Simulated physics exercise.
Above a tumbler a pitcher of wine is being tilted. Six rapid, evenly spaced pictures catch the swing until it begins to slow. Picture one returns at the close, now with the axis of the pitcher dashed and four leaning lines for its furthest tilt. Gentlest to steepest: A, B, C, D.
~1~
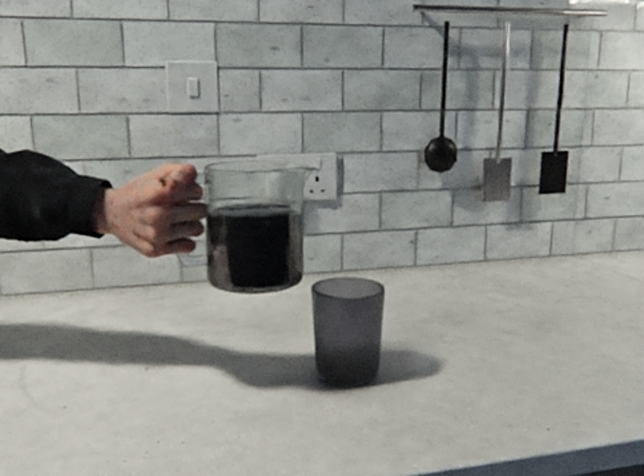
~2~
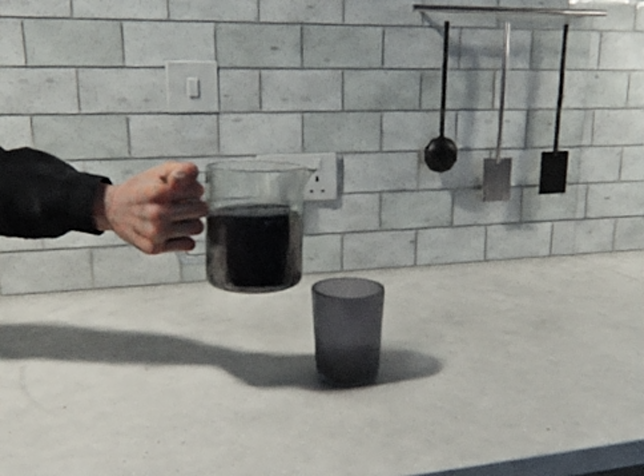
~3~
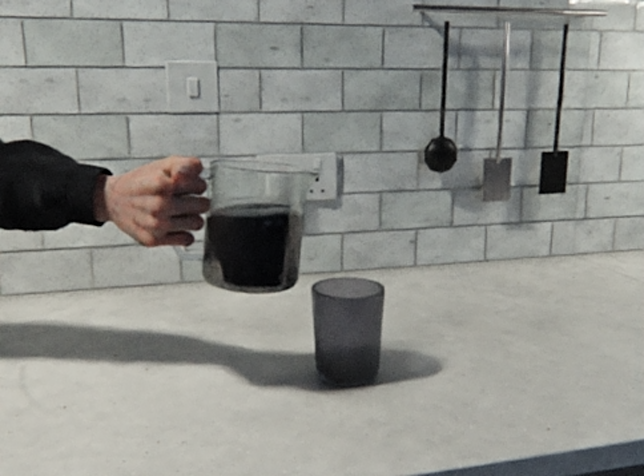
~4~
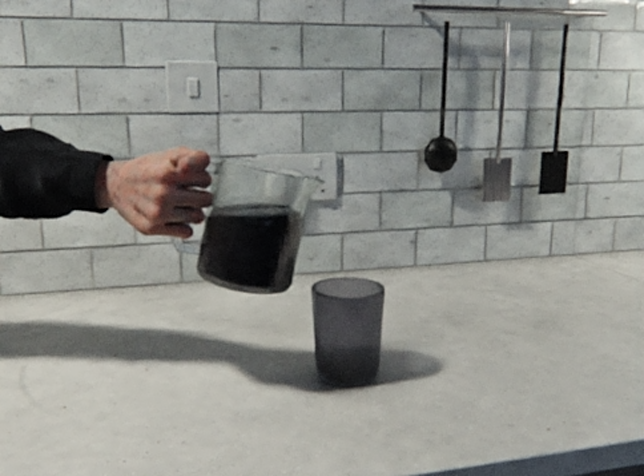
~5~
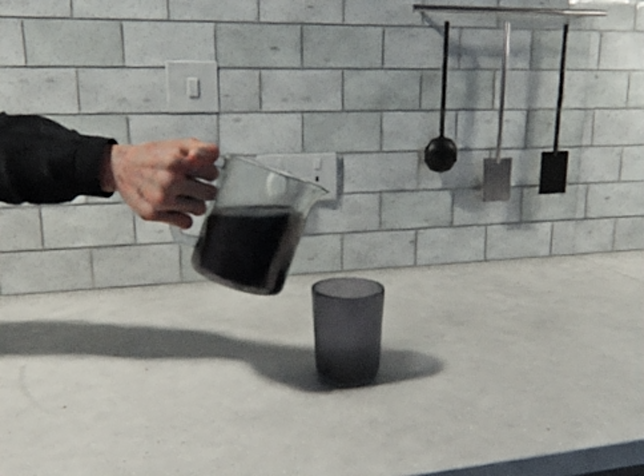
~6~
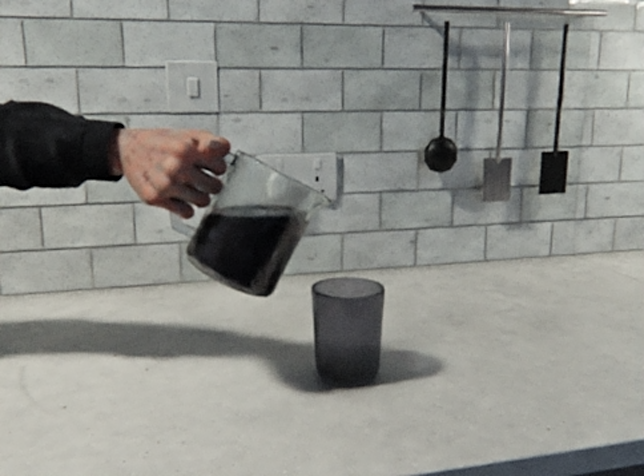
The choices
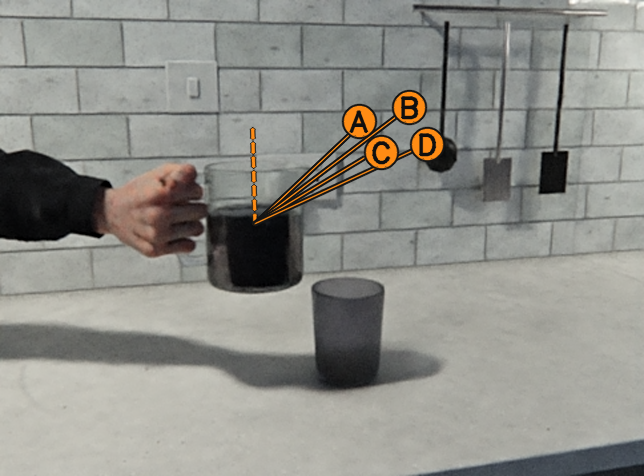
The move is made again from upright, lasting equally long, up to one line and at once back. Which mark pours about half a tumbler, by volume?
Go for D.
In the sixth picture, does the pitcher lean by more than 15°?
Yes, it does.
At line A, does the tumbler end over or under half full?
Under.
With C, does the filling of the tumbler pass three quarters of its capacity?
No, it does not.
On the marked copy, A at (349, 135); B at (395, 117); C at (364, 157); D at (411, 150).
Choosing A, the tumbler ends with about 9 % of what it can hold.
Choosing B, the tumbler ends with about 18 % of what it can hold.
Choosing C, the tumbler ends with about 32 % of what it can hold.
Choosing D, the tumbler ends with about 47 % of what it can hold.
